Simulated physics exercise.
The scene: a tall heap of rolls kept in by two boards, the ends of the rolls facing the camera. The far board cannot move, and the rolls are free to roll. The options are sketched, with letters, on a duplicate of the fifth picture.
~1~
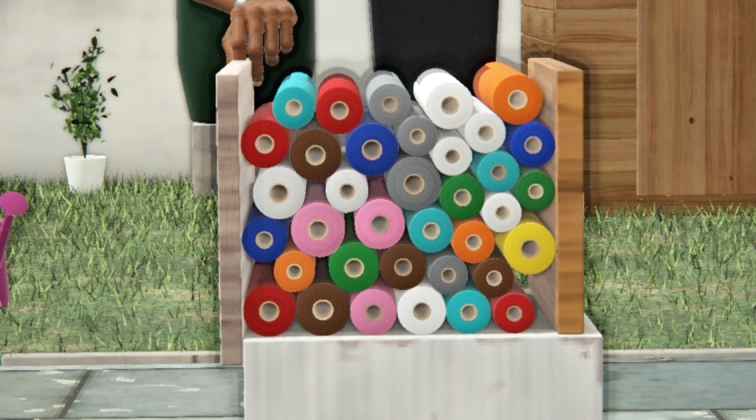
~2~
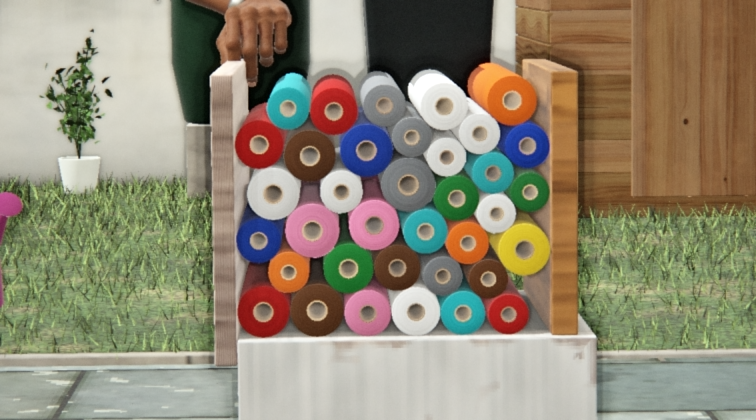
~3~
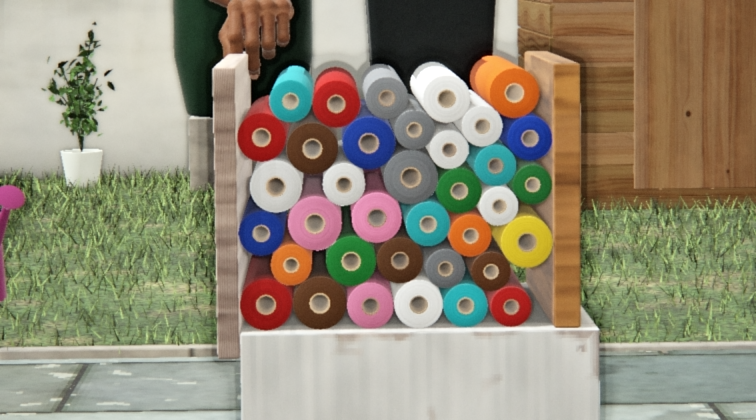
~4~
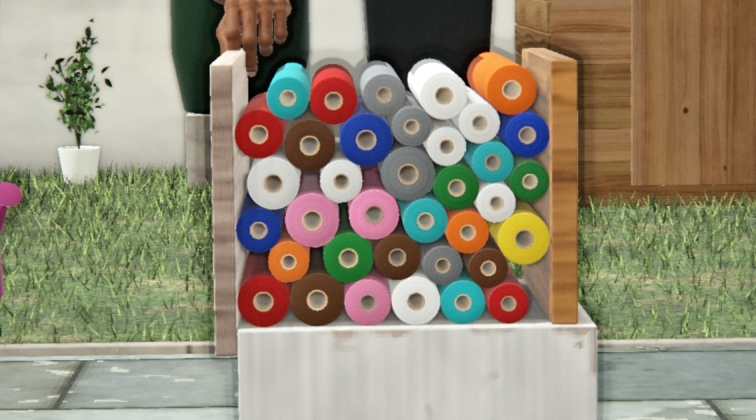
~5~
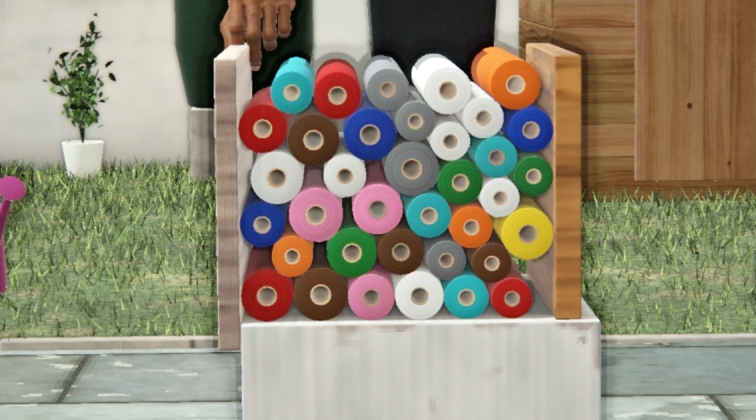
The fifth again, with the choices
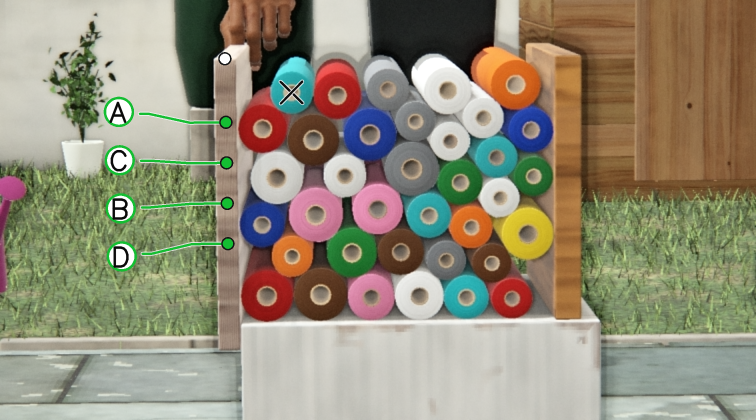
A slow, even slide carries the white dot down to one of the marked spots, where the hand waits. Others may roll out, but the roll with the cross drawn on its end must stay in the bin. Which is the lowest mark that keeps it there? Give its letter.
Lower it to C and no more.
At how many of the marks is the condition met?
Two of the four.
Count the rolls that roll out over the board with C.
At C the number is none.
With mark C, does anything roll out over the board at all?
No, at C.
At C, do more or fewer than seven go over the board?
It loses fewer than seven.
On the marked copy, A at (226, 122); B at (227, 203); C at (226, 163); D at (228, 244); the cross at (291, 92); the white dot at (225, 59).
With C. Early on, top of the board (238, 112).
Further on, top of the board (238, 162).
At the end, top of the board (238, 162), none out over the board, the crossed one still inside.
As for the rest, A keeps the crossed one inside; B lets the crossed one out; D lets the crossed one out.
